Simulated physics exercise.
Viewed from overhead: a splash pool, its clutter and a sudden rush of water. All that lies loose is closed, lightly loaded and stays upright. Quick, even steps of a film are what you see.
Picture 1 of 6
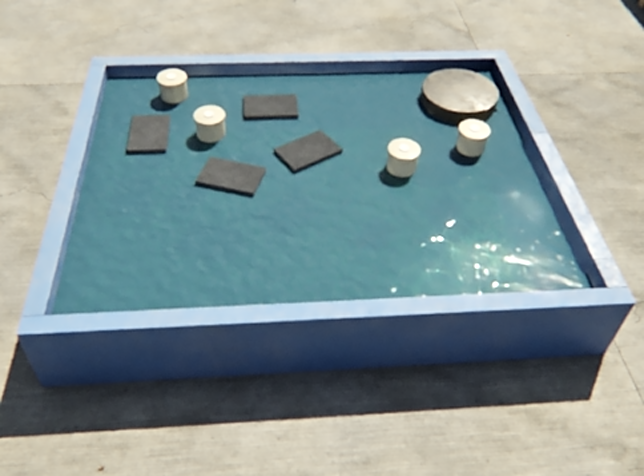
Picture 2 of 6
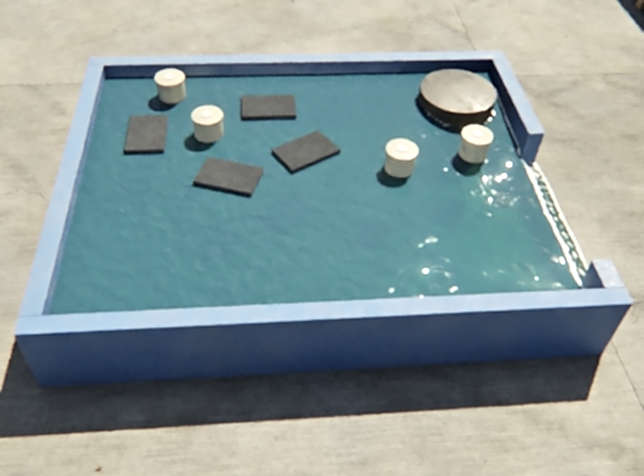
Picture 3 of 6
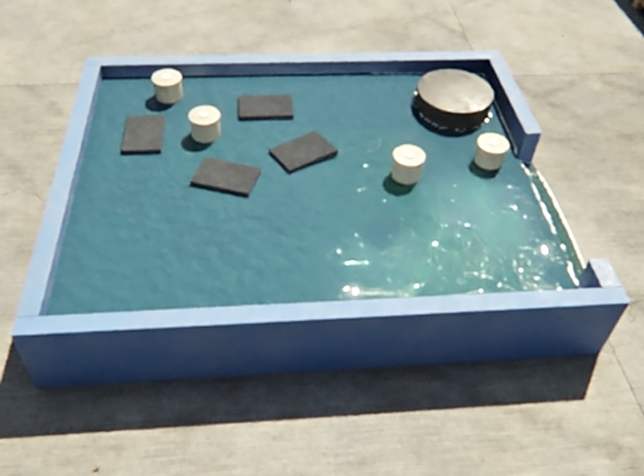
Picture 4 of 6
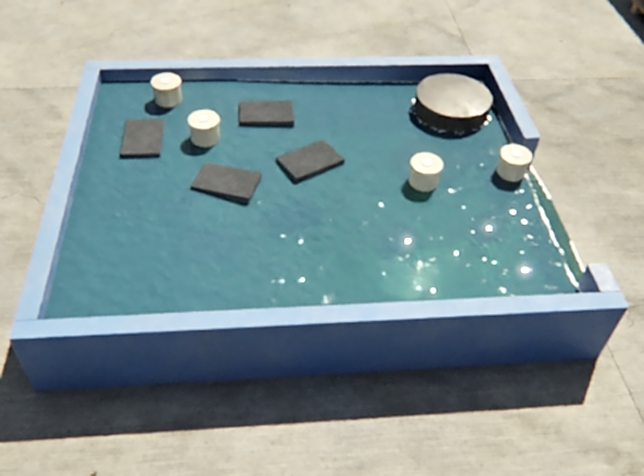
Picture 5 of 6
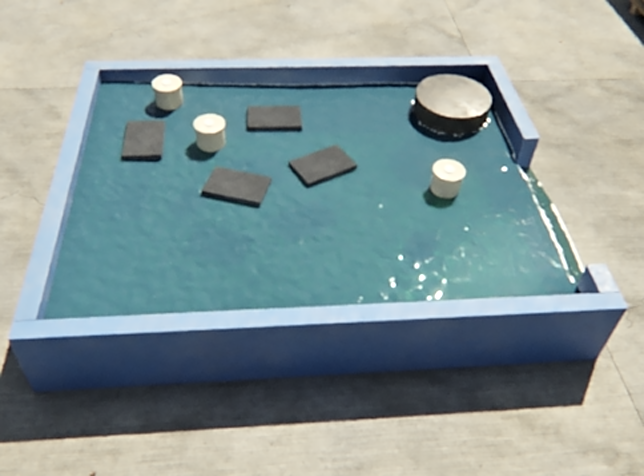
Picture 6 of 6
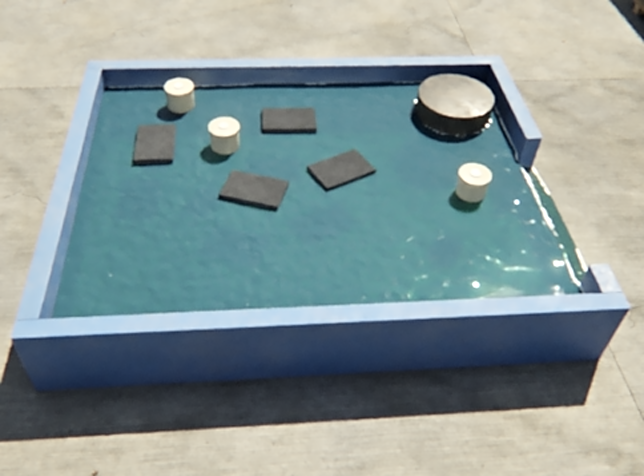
A blue-walled pool of teal water sits on pale concrete, seen from above at a steady angle. Four cream tubs and four dark, flat floats are spread across its left, middle and right, with a large round grey object at the upper right. A section of the right wall disappears, the water lowers, and the right-hand tubs drift rightward, one vanishing near the gap, while the others shift slightly.
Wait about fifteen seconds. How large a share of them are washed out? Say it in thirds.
Watching it, I'd put the amount that escapes from a third to two thirds.
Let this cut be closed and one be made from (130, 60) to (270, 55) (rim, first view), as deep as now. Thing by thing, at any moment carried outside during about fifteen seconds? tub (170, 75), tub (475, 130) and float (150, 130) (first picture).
One by one as named: Gets away, doesn't escape and gets away.
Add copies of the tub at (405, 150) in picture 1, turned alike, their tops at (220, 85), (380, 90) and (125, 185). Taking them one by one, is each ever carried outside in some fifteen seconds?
Per object, in the order given: Never exits / exits at some point / never exits.
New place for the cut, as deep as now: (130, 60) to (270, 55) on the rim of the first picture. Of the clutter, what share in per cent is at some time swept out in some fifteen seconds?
About 80 percent.
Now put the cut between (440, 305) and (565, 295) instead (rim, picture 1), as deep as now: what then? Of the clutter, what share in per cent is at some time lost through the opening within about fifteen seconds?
Near 40 percent.
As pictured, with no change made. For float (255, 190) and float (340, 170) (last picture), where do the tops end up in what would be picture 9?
They end up close to (282, 194) and close to (383, 175).
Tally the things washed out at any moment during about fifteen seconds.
My tally gives 3.
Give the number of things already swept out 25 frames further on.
All told, it is 3.
A moment on, 2 of 8 are out; 6 afloat.
Next, 2 of 8 are out; 6 afloat.
Later, 3 of 8 are out; 5 afloat.
In the end, 3 of 8 are out; 5 afloat.
